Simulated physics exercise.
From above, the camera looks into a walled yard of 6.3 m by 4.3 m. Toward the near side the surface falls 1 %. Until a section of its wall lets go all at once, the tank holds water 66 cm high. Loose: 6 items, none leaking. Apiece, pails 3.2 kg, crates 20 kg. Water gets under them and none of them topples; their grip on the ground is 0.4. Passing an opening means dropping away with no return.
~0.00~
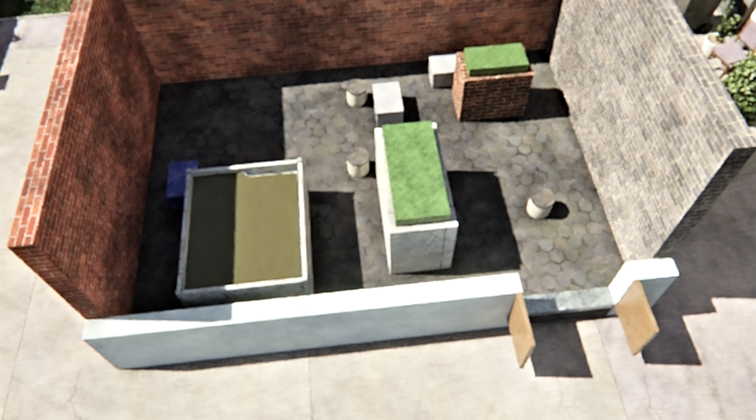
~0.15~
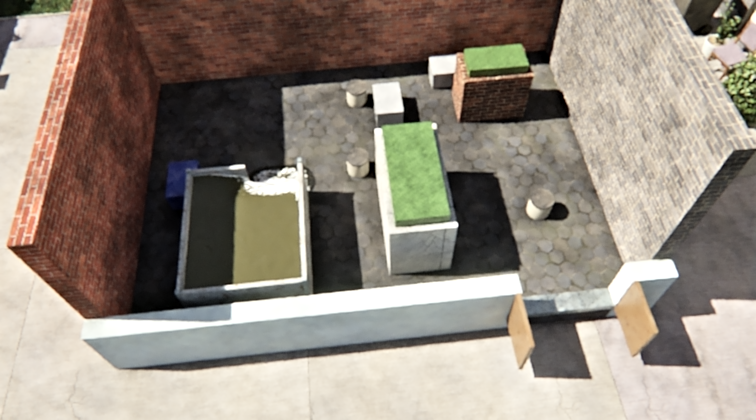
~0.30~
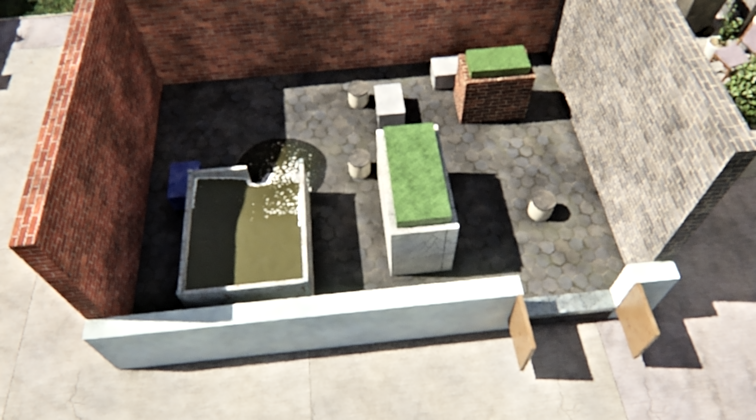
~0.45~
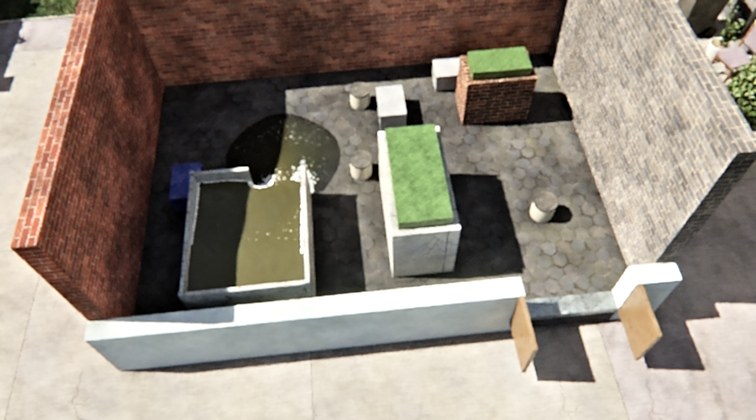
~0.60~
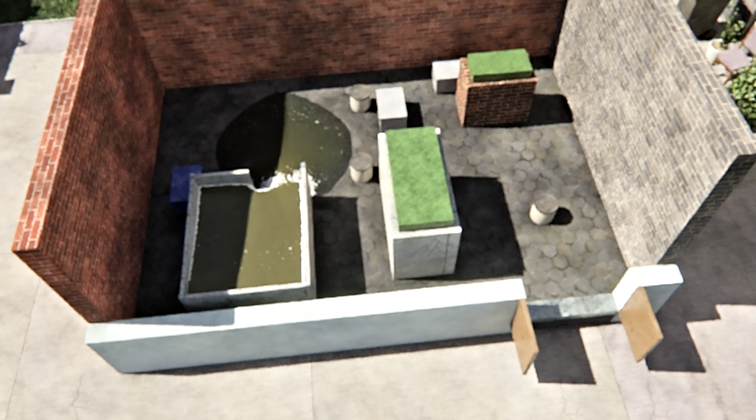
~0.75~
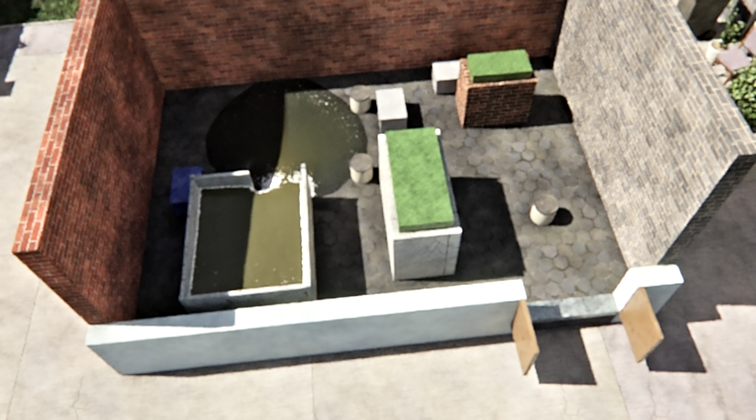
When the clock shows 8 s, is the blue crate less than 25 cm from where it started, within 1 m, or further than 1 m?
It is further than 1 m from where it started.
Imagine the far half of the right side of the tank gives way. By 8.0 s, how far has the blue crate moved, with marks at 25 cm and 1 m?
In that case the blue crate stays put.
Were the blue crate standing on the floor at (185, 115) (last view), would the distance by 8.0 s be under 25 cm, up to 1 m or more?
Put there, it wanders off a long way.
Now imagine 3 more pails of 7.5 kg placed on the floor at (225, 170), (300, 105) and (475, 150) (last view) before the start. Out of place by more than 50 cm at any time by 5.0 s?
First within, then beyond, then within.
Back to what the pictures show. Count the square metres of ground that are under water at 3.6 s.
Somewhere around 17 m2, roughly.
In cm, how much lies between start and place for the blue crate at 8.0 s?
I'd estimate some 200 centimetres.
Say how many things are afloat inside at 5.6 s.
The number is 1.
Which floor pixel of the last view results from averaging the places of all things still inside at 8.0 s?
They're centred close to (398, 216).
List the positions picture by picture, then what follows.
The first frame shows the blue crate at (182, 178) rests on the ground; 2.3 m2 under water; 0 of 6 have shifted.
The second frame shows the blue crate at (182, 178) rests on the ground; 2.7 m2 under water; 0 of 6 have shifted.
The third frame shows the blue crate at (184, 179), on the bottom; water covers 3.4 m2; 0 of 6 have shifted.
The fourth frame shows the blue crate at (185, 180) rests on the ground; water covers 4.3 m2; 0 of 6 have shifted.
The fifth frame shows the blue crate at (186, 183) rests on the ground; water covers 5.3 m2; 0 of 6 have shifted.
The sixth frame shows the blue crate at (186, 184) rests on the ground; 6.6 m2 under water; 0 of 6 have shifted.
After 1.6 s the blue crate is near (186, 184), 0.0 m from its start, aground; 0 of 6 are out; 0 afloat.
After 3.6 s the blue crate is near (185, 192), 0.1 m from its start, aground; 0 of 6 are out; 1 afloat.
After 5.6 s the blue crate is near (174, 251), 1.1 m from its start, aground; 0 of 6 are out; 1 afloat.
After 8.0 s the blue crate is near (155, 305), 1.8 m from its start, afloat; 0 of 6 are out; 2 afloat.
